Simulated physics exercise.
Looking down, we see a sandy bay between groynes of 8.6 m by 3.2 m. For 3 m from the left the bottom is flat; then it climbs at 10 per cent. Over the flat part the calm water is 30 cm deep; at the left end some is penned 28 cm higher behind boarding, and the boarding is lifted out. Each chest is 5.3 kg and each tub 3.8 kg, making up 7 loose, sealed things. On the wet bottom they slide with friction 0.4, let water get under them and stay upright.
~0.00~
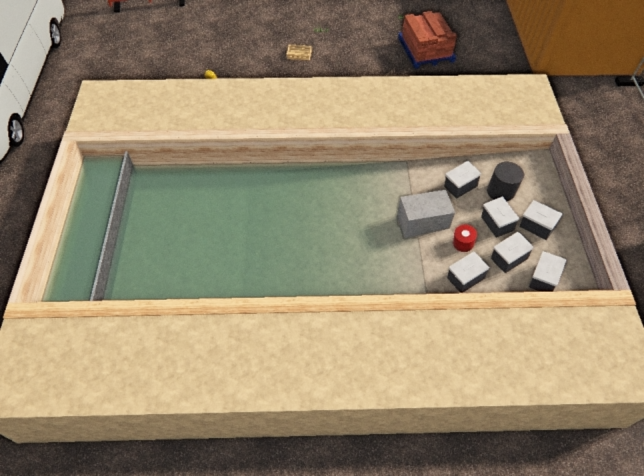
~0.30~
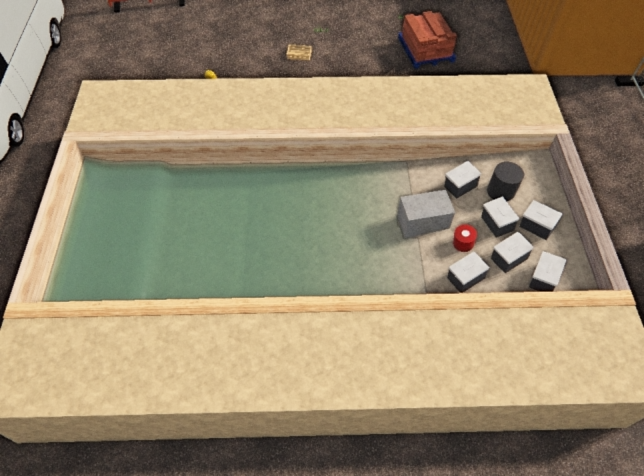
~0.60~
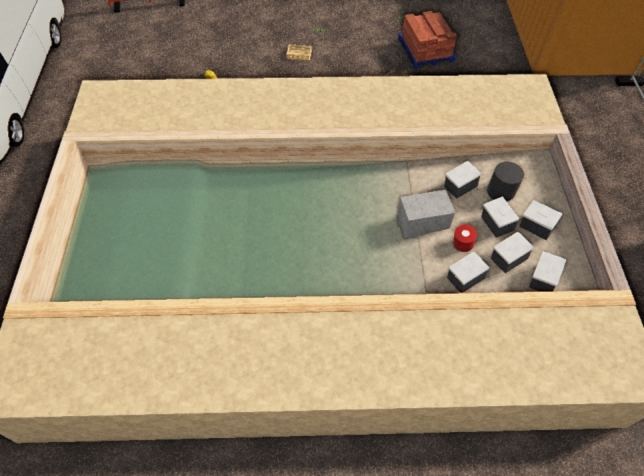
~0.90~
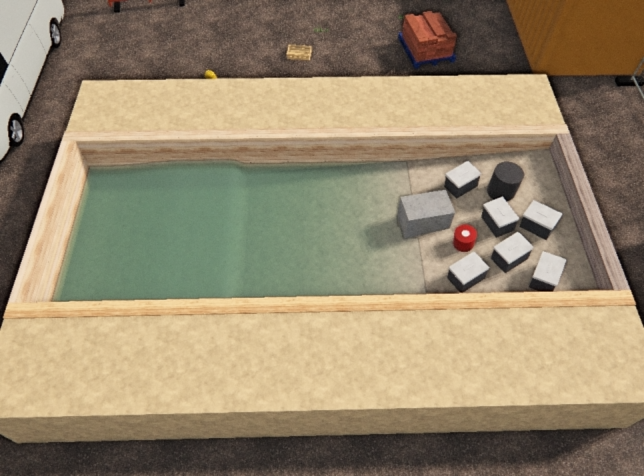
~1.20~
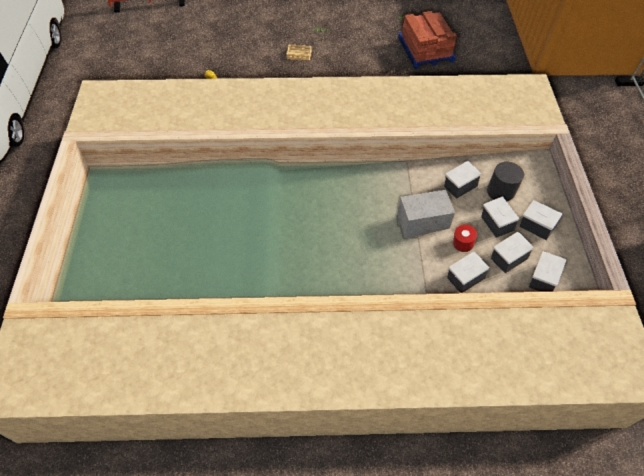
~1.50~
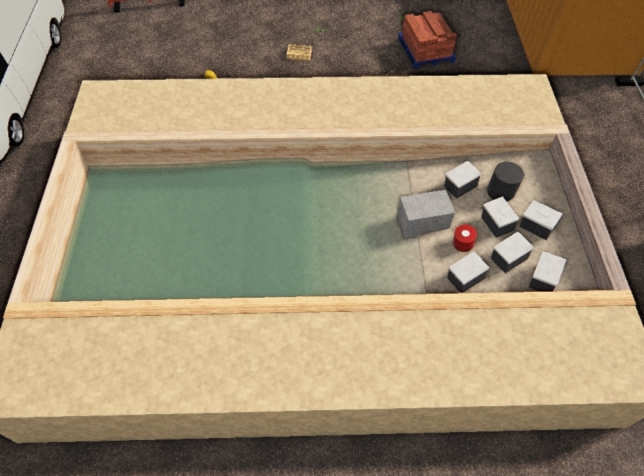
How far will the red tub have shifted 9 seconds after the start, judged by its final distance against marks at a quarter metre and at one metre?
Ends over a metre away.
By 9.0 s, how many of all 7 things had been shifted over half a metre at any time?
By my tally, 4.
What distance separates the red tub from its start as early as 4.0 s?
Shift: About 40 cm.
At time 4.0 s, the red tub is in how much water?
5 cm or so.
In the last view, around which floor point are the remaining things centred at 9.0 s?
I'd put it around (446, 242).
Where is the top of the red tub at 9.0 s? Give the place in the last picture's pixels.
By then the top sits at about (311, 243).
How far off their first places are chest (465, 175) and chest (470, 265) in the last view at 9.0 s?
The first is 250 cm from its start, the second 50 cm.
After 2.1 s the red tub is near (467, 234), 0.0 m from its start, aground; 0 afloat.
After 4.0 s the red tub is near (491, 224), 0.4 m from its start, afloat; 3 afloat.
After 6.3 s the red tub is near (380, 247), 1.4 m from its start, afloat; 3 afloat.
After 9.0 s the red tub is near (311, 243), 2.6 m from its start, afloat; 2 afloat.
